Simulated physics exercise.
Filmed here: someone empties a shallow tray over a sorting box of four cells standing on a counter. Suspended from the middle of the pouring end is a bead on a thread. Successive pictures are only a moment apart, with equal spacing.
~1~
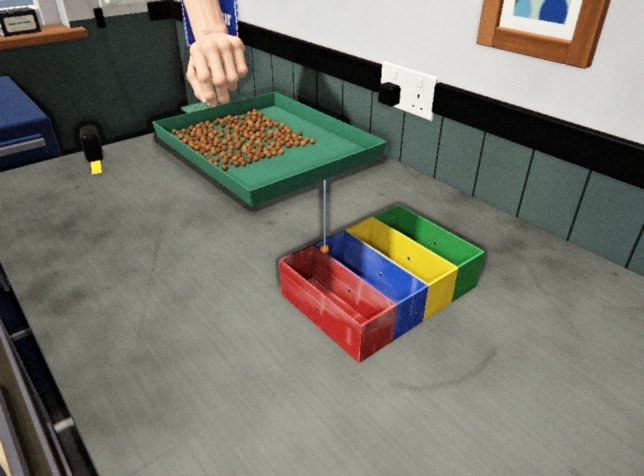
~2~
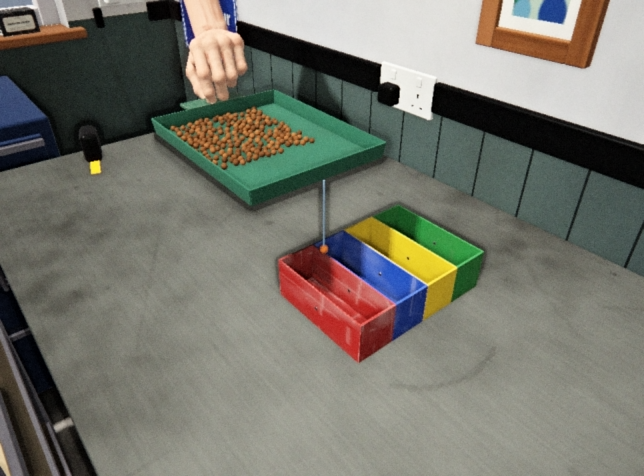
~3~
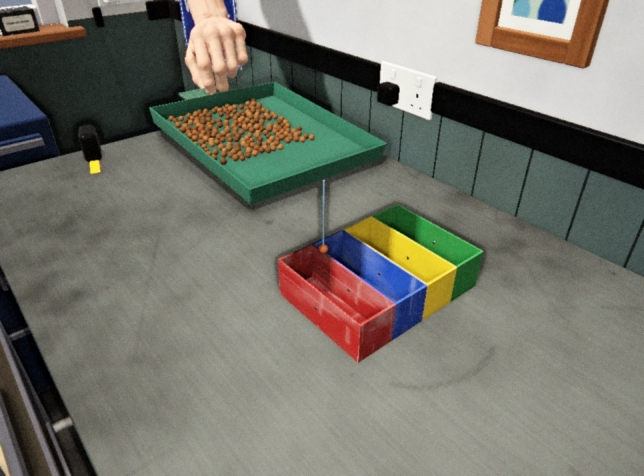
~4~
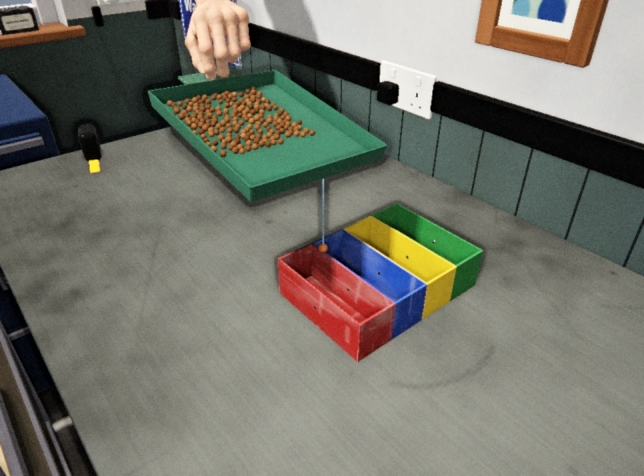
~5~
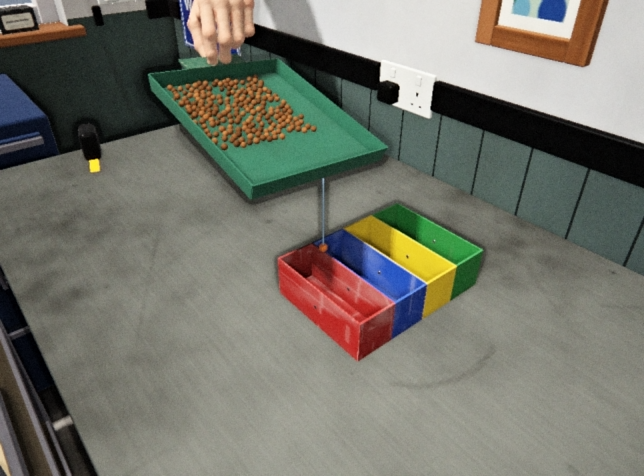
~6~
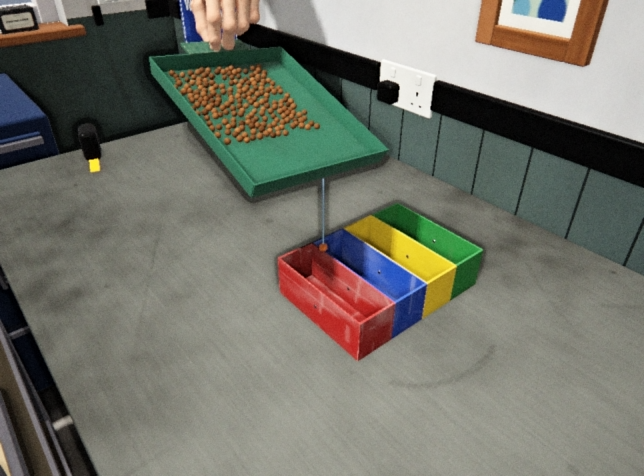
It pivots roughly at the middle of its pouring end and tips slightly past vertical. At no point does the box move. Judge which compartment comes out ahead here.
I would say the yellow compartment.
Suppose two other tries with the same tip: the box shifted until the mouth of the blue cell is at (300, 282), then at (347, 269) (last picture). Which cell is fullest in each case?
At the first place that green cell, at the second the yellow cell.
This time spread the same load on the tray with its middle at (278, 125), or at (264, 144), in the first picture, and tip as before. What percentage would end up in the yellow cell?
Estimates in order: 60 percent, 40 percent.
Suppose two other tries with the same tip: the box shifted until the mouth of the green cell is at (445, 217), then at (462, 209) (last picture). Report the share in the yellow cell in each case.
Close to 0 in a hundred, then close to 0 in a hundred.
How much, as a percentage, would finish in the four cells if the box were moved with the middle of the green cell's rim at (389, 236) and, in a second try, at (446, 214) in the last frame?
Near 100 and 90 percent respectively.
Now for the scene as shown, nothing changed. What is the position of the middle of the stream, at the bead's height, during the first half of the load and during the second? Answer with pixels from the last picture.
Close to (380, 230), then close to (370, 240).
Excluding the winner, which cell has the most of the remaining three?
Next in line is blue.
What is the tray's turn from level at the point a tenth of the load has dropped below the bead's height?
It is at around 70 degrees by then.
Soon, tray tipped steeply; most on the tray; a small part in the yellow cell; a stray few in the blue cell; a small part falling or outside the box.
A while on, tray tipped past a quarter turn; about half on the tray; about a quarter in the yellow cell; a small part in the blue cell; a stray few in the green cell; a stray few in the red cell; a small part falling or outside the box.
Towards the end, tray tipped past a quarter turn; about half in the yellow cell; about a third in the blue cell; a small part in the red cell; a stray few in the green cell.
Finally, tray tipped past a quarter turn; about half in the yellow cell; about a third in the blue cell; a small part in the red cell; a stray few in the green cell.
